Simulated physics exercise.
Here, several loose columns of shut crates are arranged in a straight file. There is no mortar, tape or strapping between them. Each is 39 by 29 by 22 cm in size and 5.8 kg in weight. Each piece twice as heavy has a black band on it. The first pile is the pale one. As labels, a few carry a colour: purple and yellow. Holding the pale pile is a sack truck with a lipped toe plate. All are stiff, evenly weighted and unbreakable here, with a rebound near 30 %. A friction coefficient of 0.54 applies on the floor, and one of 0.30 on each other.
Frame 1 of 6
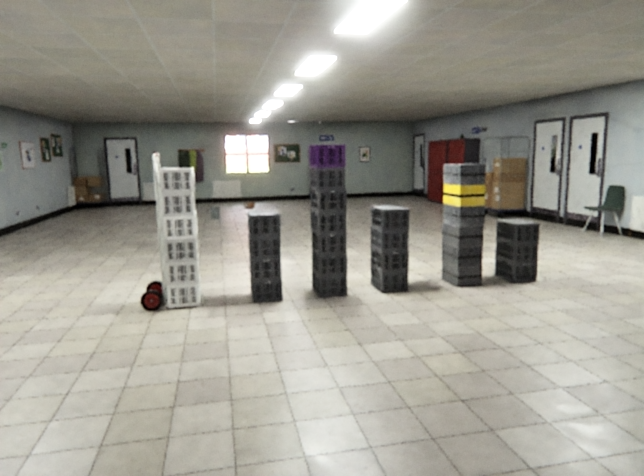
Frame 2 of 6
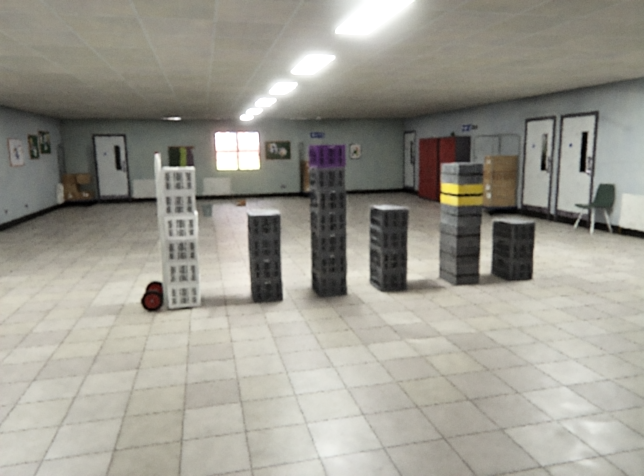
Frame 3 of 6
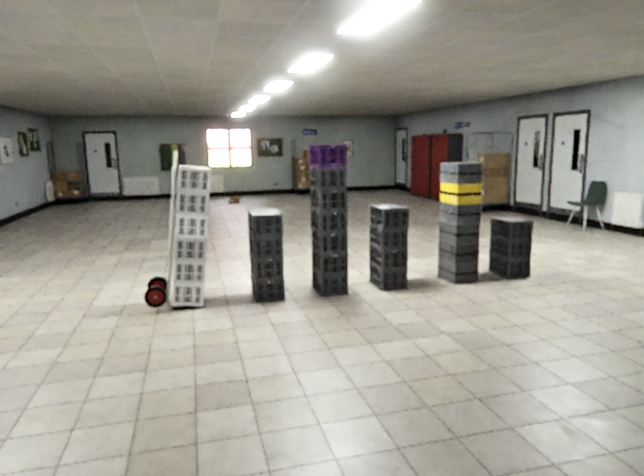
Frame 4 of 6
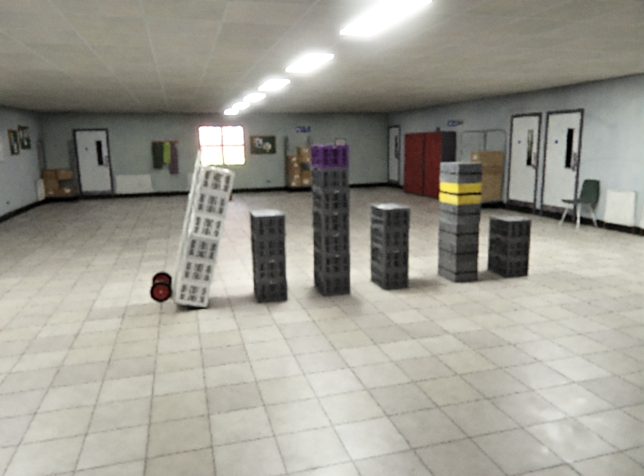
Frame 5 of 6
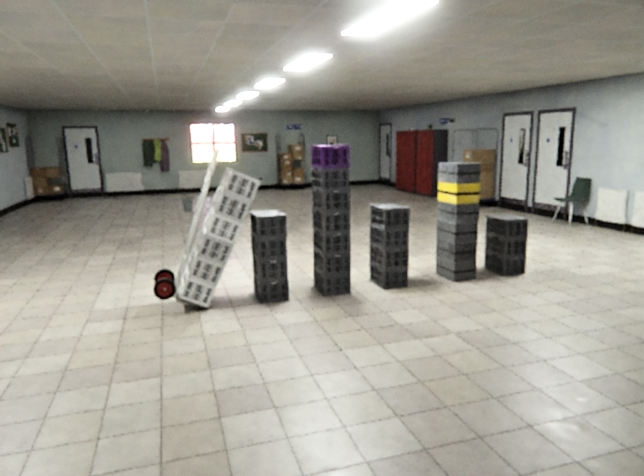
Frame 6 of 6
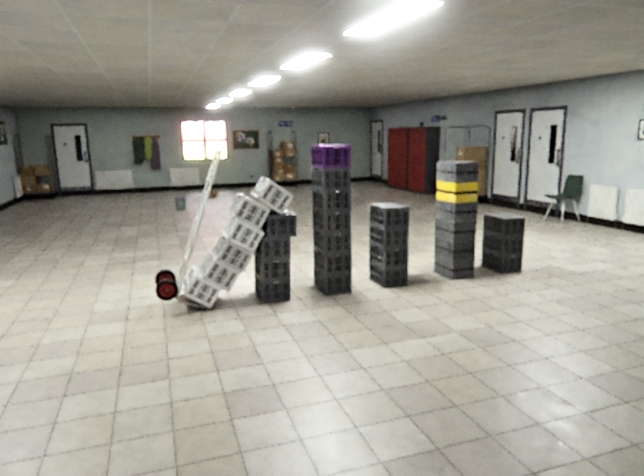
A pale stack of crates on a sack truck leans steadily right toward darker stacks.
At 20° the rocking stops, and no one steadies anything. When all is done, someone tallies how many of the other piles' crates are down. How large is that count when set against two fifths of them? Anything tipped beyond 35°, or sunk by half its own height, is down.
The count ends up above two fifths.
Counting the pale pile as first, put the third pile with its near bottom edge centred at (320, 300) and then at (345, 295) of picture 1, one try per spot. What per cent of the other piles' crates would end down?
Try 1: 50 %; try 2: 80 %.
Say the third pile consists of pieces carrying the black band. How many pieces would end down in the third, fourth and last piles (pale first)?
Down at the end: Third pile 0, fourth pile 0, last pile 0.
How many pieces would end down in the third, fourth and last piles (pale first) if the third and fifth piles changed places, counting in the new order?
Down tally in the new order: Third = 6, fourth = 4, last = 2.
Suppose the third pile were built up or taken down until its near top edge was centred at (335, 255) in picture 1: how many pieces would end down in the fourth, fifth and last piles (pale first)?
You'd get fourth 1, fifth 0 and last 0.
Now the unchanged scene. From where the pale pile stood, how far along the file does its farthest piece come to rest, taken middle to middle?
Distance along: Near 180 cm.
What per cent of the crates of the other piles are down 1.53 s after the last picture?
At that instant, 40 percent.
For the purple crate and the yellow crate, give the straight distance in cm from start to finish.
The purple one ends around 150 cm from its start and the yellow one around 190 cm.
Then, 0.63 s on from the sixth picture, 6 of the pale pile down; none of the 24 other crates down, 10 disturbed; purple crate displaced 10 cm.
Then, 1.53 s on from the sixth picture, 5 of the pale pile down; 9 of the 24 other crates down; purple crate tipped 17°, 28 cm lower.
Then, 2.69 s on from the sixth picture, 5 of the pale pile down; 19 of the 24 other crates down; yellow crate on its side; purple crate tipped 41°, 64 cm lower.
Finally, 5 of the pale pile down; 21 of the 24 other crates down; yellow crate on its side; purple crate tipped 36°, 65 cm lower. That is 88 per cent. Seen by the last camera, middles, yellow crate near (562, 248), purple crate near (440, 211).
